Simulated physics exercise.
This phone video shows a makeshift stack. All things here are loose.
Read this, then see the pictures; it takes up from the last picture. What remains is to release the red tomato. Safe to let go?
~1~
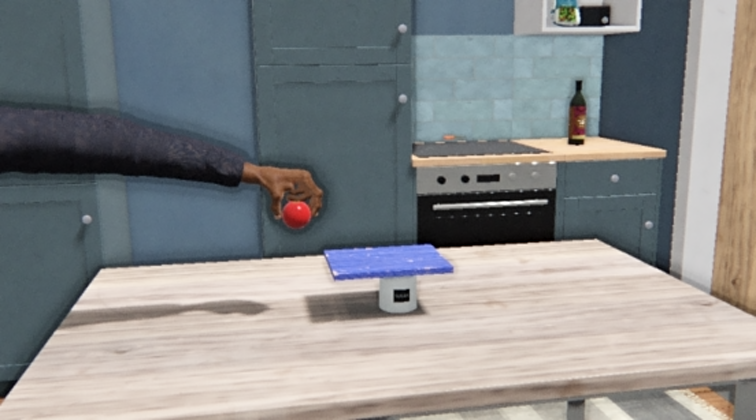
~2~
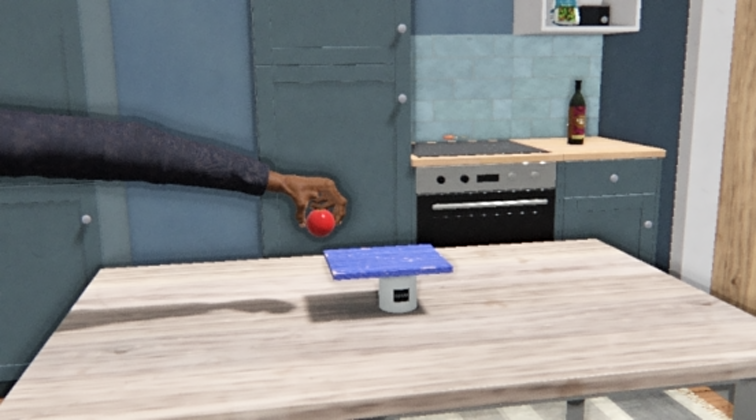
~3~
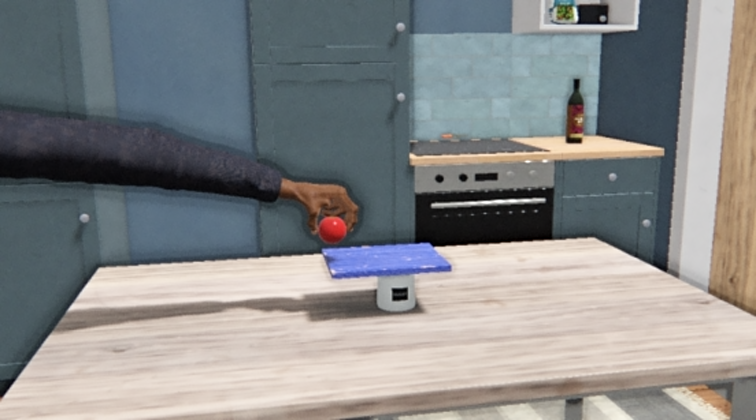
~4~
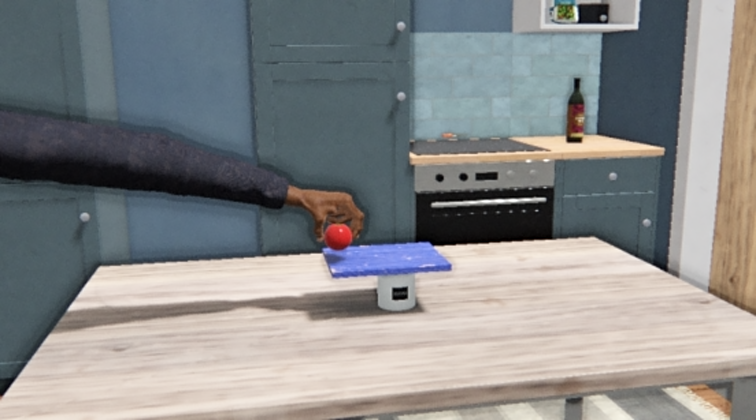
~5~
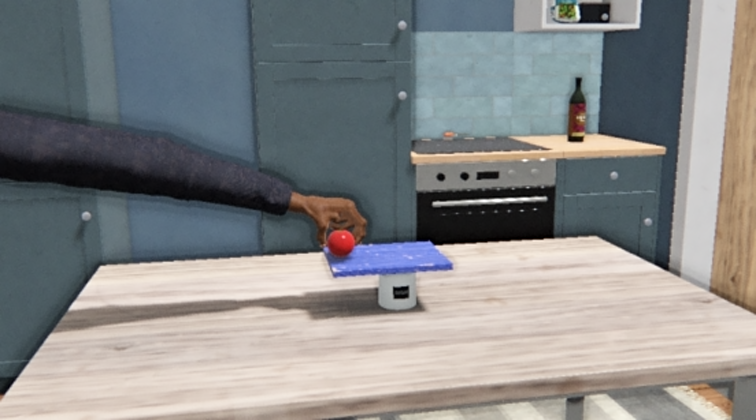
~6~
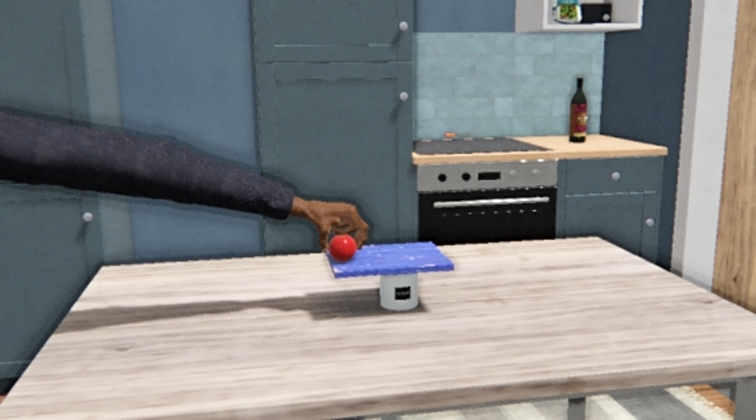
Pretty clearly, it isn't secure there.
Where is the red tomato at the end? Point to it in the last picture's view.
At about (309, 302).
Then, 0.50 s past the last view, red tomato now fallen; blue board rocked 54° from its first pose.
Then, 0.70 s past the last view, blue board rocked 43° from its first pose.
Finally, fallen, red tomato; down or leaning hard in the stack, blue board; white jar still in place. Final places as the last picture's camera would see them, red tomato near (309, 302). The stack comes apart.
